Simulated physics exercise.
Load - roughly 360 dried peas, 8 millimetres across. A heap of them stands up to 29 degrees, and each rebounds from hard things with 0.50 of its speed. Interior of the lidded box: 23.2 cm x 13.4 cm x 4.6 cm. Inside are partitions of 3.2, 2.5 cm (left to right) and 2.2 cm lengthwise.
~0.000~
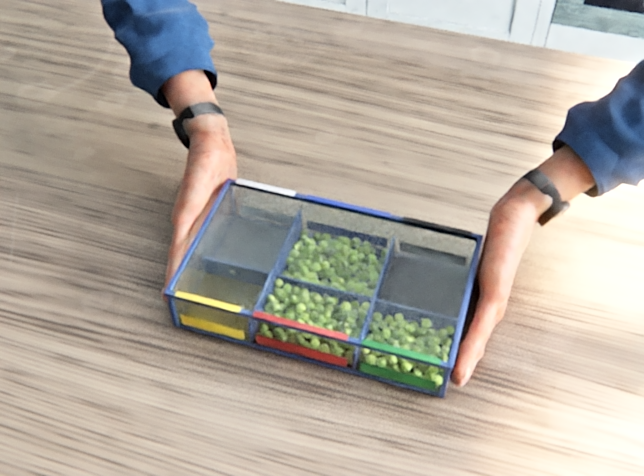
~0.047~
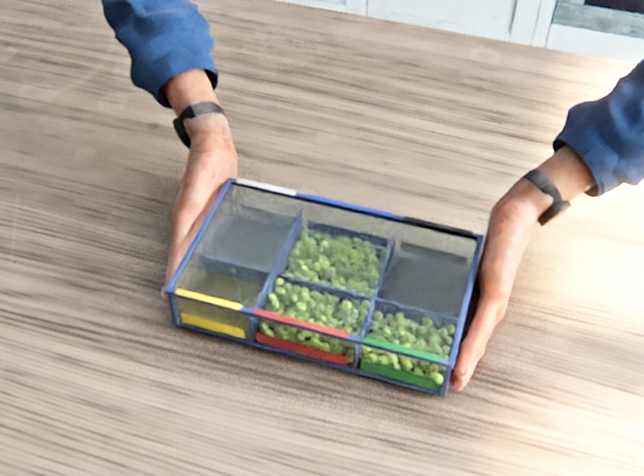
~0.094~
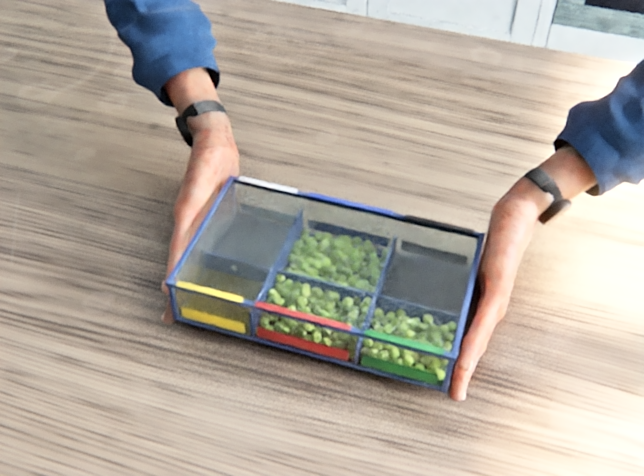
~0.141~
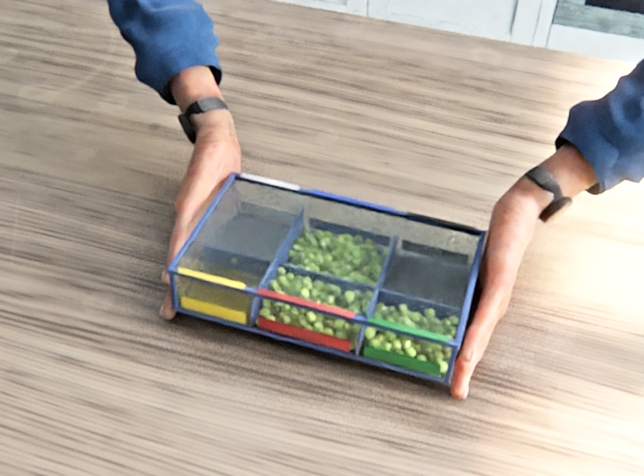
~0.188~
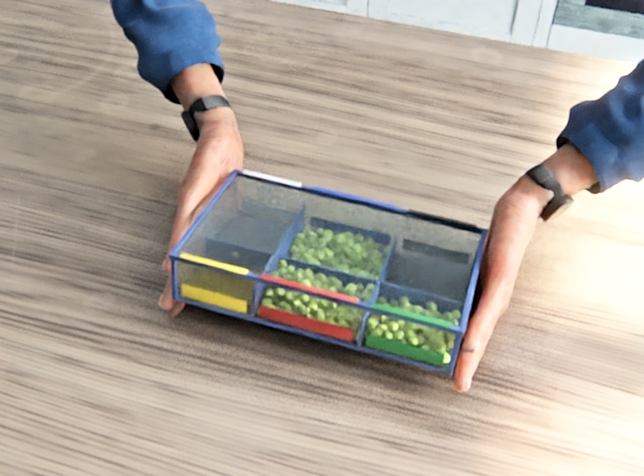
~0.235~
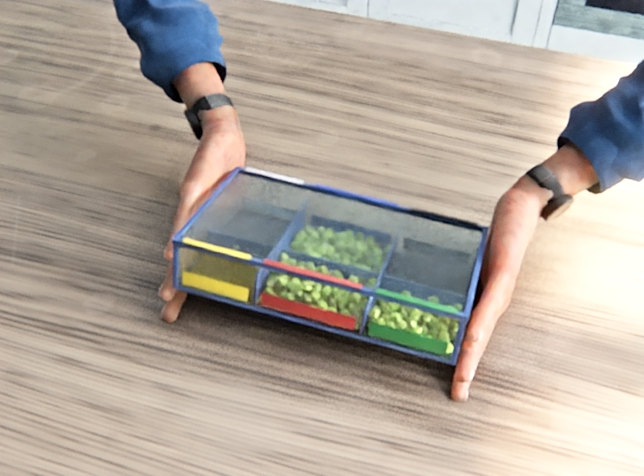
In this clip, two hands hold a clear-lidded, partitioned box with small green peas in three of its compartments above a wooden surface, and gradually tilt it so that its front side rises slightly while the peas stay in their compartments.
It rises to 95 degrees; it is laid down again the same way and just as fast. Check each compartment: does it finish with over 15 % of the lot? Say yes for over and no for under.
Red: No; blue: Yes; green: No; yellow: No; white: No; black: Yes.
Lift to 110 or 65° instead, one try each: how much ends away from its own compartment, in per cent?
Some 65 and some 15 per cent, respectively.
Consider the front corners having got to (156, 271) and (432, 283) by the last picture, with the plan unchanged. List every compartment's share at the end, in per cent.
Red 30; blue 55; green 0; yellow 0; white 15; black 0.
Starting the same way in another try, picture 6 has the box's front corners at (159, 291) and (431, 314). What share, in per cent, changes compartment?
In that case close to 40 per cent.
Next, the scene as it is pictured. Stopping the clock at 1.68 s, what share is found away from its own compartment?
Around 55 per cent.
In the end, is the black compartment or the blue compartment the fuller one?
The blue compartment ends up with more.
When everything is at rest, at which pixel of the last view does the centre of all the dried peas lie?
When it all comes to rest, the middle is near (362, 263).
After 1.10 s, tilt 95 degrees; red 20 %, blue 55 %, green 15 %, black 10 %.
Then, at 1.68 s, tilt 41 degrees; red 5 %, blue 65 %, green 5 %, black 25 %.
Then, at 2.31 s, tilt 0 degrees; red 5 %, blue 65 %, green 5 %, black 25 %.
At rest (3.1 s), red 5 %, blue 60 %, green 5 %, yellow 0 %, white 0 %, black 25 %.
